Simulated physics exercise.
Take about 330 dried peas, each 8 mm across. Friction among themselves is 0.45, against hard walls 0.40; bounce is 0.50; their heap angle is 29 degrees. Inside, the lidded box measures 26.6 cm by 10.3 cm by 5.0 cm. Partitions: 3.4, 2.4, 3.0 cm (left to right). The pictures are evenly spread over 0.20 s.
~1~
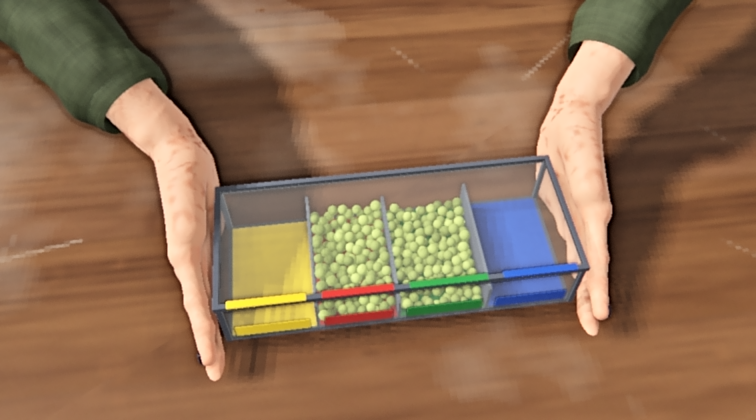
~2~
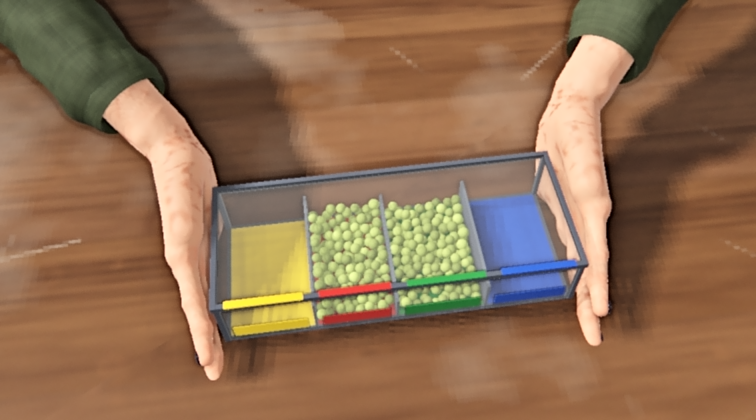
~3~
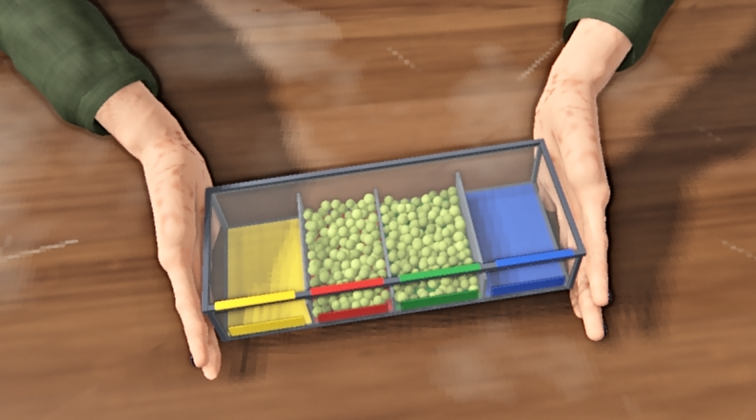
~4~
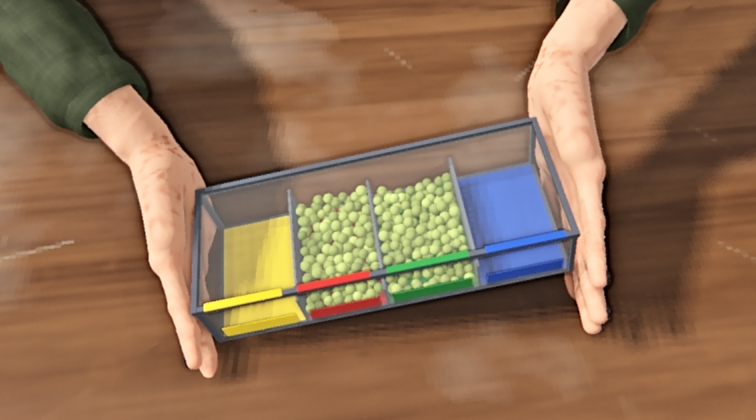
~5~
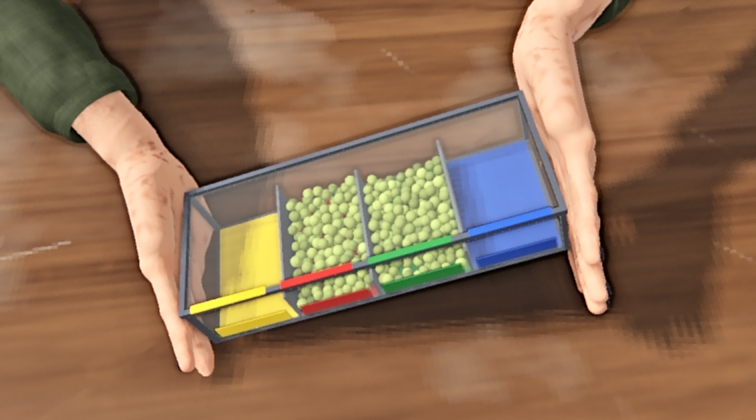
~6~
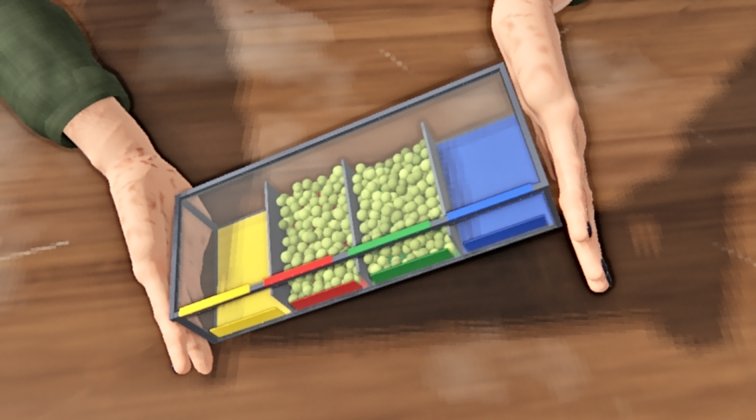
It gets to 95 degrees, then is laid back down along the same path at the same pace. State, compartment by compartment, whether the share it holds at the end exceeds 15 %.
Red: Exceeds; blue: Does not exceed; green: Does not exceed; yellow: Exceeds.
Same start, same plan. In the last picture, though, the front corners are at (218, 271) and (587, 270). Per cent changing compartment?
My guess is close to 70 per cent.
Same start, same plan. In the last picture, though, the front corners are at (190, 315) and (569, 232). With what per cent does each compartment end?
Per cent at the end: Red 65; blue 0; green 5; yellow 30.
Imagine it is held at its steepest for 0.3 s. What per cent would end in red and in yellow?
Then, in per cent: Red 70, yellow 30.
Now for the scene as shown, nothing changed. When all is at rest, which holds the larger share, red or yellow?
Red.
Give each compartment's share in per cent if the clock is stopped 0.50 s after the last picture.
Shares - red: 70; blue: 0; green: 15; yellow: 15.
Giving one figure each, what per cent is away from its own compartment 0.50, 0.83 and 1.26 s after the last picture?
Taking the three times in turn, it reads 40, 65 and 65.
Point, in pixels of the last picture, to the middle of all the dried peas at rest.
After settling, the middle sits near (318, 264).
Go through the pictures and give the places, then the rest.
Box tilt 0 degrees, front corners at (219, 306) and (583, 266); red 50 %, green 50 %, in the first picture.
Box tilt 1 degrees, front corners at (216, 306) and (582, 262), in the second picture.
Box tilt 4 degrees, front corners at (209, 307) and (579, 251), lowest corner left front, in the third picture.
Box tilt 10 degrees, front corners at (198, 309) and (573, 232), lowest corner left front, in the fourth picture.
Box tilt 17 degrees, front corners at (186, 312) and (560, 208), lowest corner left front, in the fifth picture.
Box tilt 24 degrees, front corners at (176, 314) and (542, 184), lowest corner left front; red 50 %, green 50 %, in the sixth picture.
Then, 0.50 s after the last picture, tilt 94 degrees; red 70 %, green 15 %, yellow 15 %.
Then, 0.83 s after the last picture, tilt 39 degrees; red 75 %, yellow 25 %.
Then, 1.26 s after the last picture, tilt 0 degrees; red 70 %, yellow 30 %.
In the end, red 70 %, blue 0 %, green 0 %, yellow 30 %.
